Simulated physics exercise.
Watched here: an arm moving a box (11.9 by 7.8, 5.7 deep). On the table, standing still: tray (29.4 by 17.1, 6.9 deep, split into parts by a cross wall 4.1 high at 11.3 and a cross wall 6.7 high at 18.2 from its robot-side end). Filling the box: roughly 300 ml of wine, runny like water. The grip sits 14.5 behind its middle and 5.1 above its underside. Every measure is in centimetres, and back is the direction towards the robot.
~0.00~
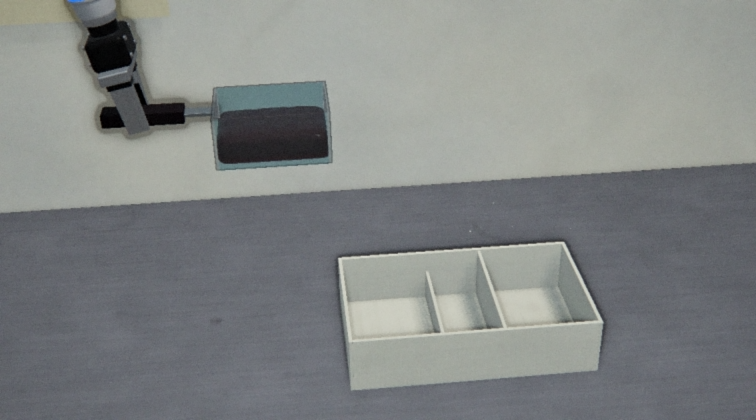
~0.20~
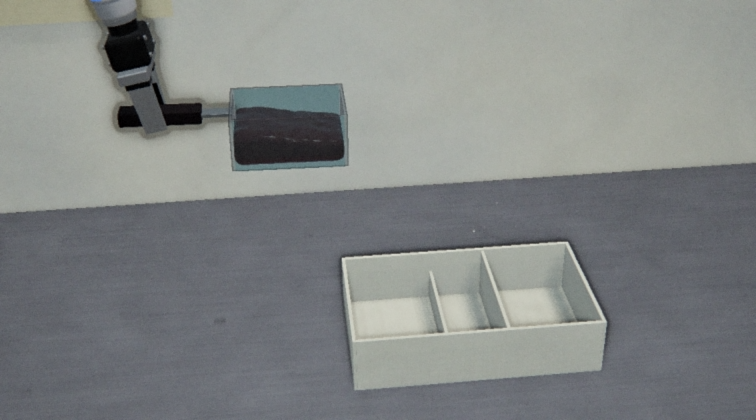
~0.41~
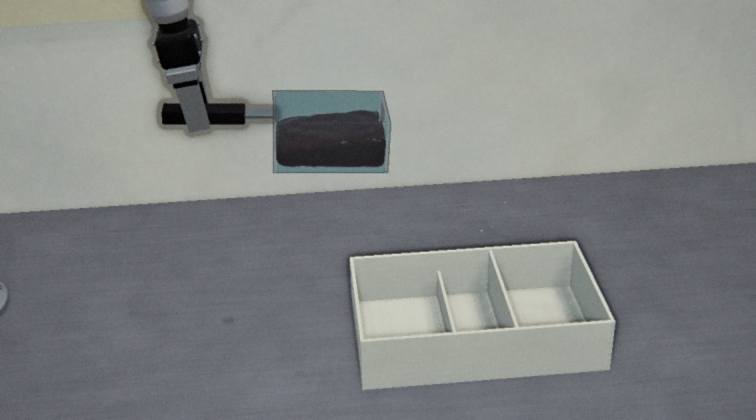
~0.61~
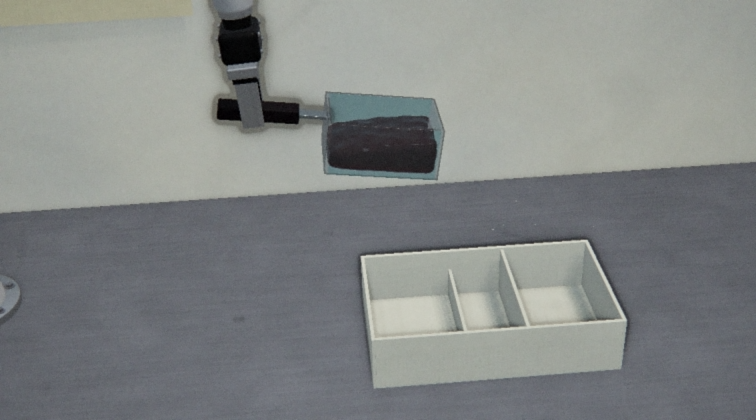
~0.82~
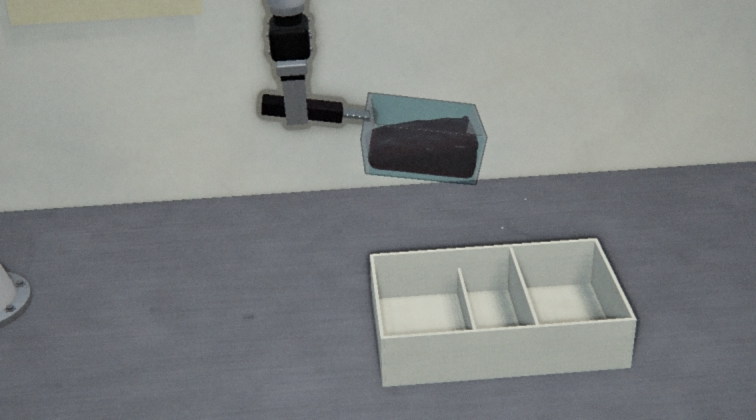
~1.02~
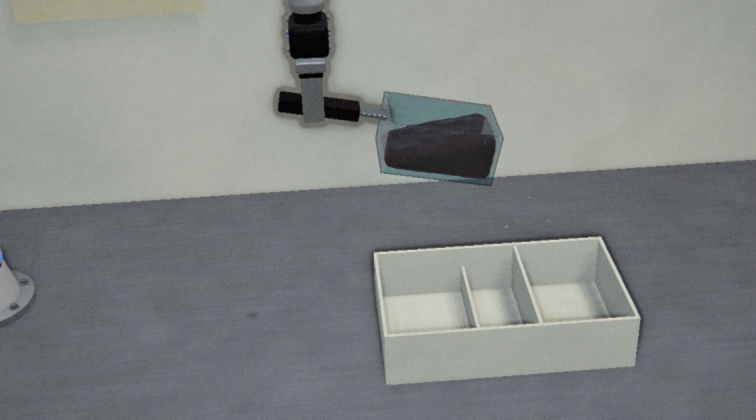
A robotic arm holds a clear, bluish box of dark liquid above a grey table against a pale wall, seen from slightly above. Below it, to the right, a cream open tray with three compartments stands still. The arm carries the box rightward, gradually dipping its right end as the liquid shifts and its surface slants, while the camera drifts slightly left, revealing a round pale base at the left edge.
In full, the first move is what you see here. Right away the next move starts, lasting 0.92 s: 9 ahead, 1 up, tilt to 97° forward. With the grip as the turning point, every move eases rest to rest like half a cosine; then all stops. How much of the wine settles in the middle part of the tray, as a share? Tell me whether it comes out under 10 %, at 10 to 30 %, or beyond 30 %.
It comes out beyond 30 %.
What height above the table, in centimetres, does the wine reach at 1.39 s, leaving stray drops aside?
About 23 cm.
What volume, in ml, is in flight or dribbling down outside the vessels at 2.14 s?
Some 10 ml at that time.
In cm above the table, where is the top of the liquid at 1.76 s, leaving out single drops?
The top of the liquid sits at around 18 centimetres above the table.
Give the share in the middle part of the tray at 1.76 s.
About 45 per cent.
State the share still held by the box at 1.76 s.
30 per cent, roughly.
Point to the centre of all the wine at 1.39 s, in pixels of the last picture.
Near (449, 195).
After 1.39 s, tilted 41° forward, liquid up to 23 above the table; 290 ml in the box, 10 ml in the air or running down outside.
After 1.76 s, tilted 89° forward, liquid up to 29 above the table; 130 ml in the middle part, 90 ml in the box, 60 ml in the robot-side part, 20 ml in the air or running down outside.
After 2.14 s, tilted 97° forward, liquid up to 54 above the table; 130 ml in the robot-side part, 125 ml in the middle part, 15 ml on the table or floor, 15 ml in the box, 5 ml in the far-side part, 10 ml in the air or running down outside.
After 2.94 s, tilted 97° forward, liquid up to 2 above the table; 150 ml in the robot-side part, 125 ml in the middle part, 25 ml on the table or floor, 5 ml in the far-side part.
In the end, 150 ml in the robot-side part, 125 ml in the middle part, 25 ml on the table or floor, 5 ml in the far-side part. That is 41 % in the middle part of the tray.
